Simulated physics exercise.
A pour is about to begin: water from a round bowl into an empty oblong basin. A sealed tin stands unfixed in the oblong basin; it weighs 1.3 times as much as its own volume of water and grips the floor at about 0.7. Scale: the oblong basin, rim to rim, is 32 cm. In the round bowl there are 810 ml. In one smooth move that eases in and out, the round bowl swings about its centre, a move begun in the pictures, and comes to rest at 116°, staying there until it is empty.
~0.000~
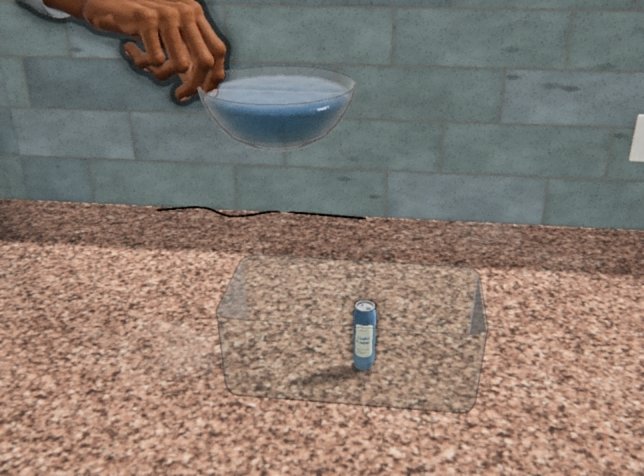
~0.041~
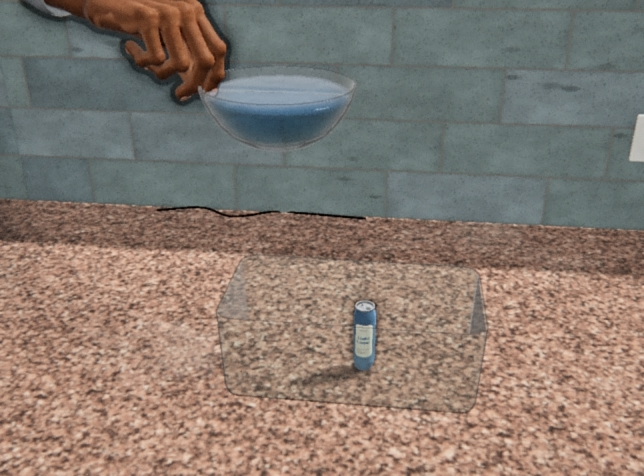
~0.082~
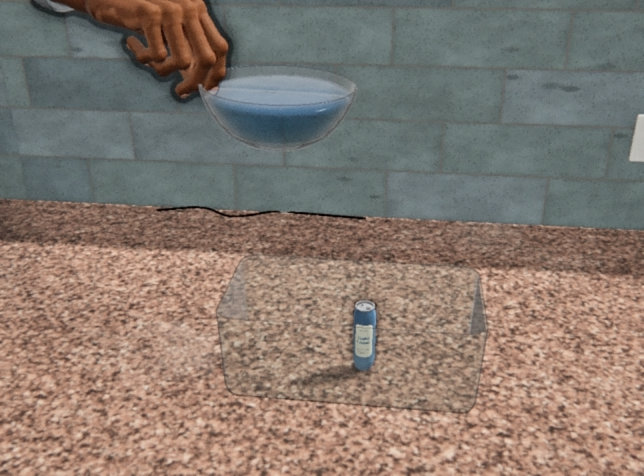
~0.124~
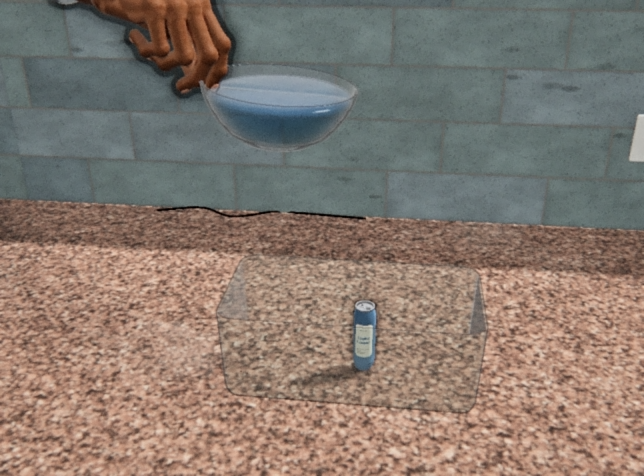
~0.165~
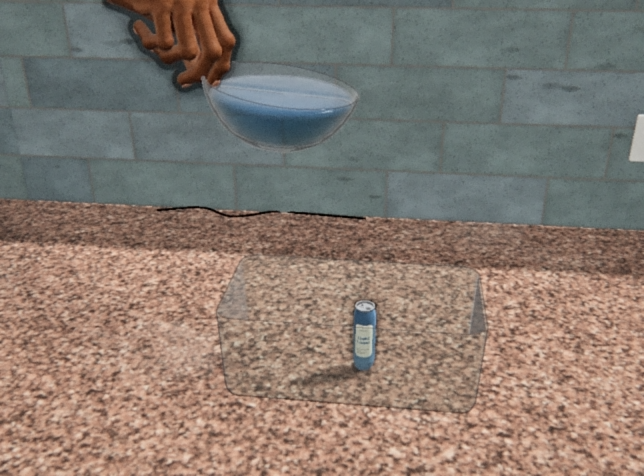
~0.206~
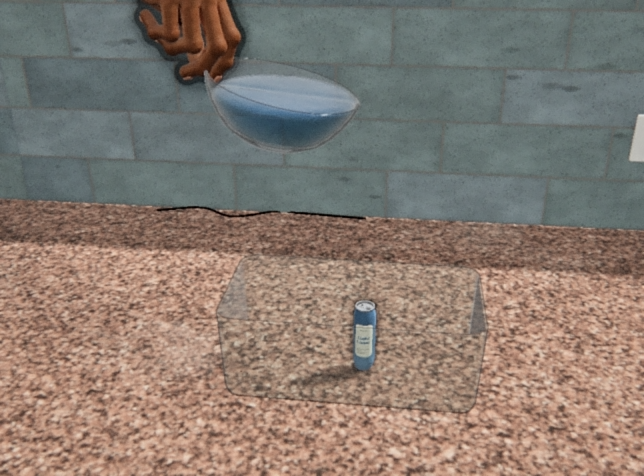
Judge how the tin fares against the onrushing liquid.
It tumbles over.
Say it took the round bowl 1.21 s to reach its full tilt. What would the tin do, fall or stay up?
In that case the tin stays vertical.
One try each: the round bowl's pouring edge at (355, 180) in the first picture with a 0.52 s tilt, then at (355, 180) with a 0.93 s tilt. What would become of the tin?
First it stays on its base; then it stays on its base.
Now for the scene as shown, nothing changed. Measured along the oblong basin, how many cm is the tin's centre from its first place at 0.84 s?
About 2 cm.
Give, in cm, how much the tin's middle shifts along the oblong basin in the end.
Shift of tin centre: Approx. 6.5 cm.
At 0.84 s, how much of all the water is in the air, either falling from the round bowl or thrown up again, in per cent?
Near 12 per cent, I'd say.
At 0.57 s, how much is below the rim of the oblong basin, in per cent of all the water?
Near 20 in a hundred.
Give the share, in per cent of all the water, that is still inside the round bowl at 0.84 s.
About 0 per cent.
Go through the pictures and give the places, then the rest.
In the first picture, tilt 0°; pouring edge (355, 88); surface from (208, 89) to (352, 93); the oblong basin's rim runs from (230, 285) to (483, 300); the tin's top is at (365, 309).
In the second picture, tilt 1°; pouring edge (356, 88); surface from (208, 89) to (352, 94).
In the third picture, tilt 2°; pouring edge (356, 91); surface from (209, 88) to (352, 95).
In the fourth picture, tilt 5°; pouring edge (357, 94); surface from (210, 86) to (353, 98).
In the fifth picture, tilt 9°; pouring edge (358, 100); surface from (212, 85) to (354, 98).
In the sixth picture, tilt 13°; pouring edge (359, 106); surface from (215, 85) to (357, 100).
Then, 0.57 s in, the tilt is 79° and 17 per cent is still to pour; the tin stands where it began.
Then, 0.84 s in, the tilt is 113° and 0 per cent is still to pour; the tin leans 23°.
Then, 1.12 s in, the tilt is 116° and 0 per cent is still to pour; the tin lies on its side.
Then, 1.43 s in, the tilt is 116° and 0 per cent is still to pour; the tin lies on its side.
Finally, the tin lies on its side.
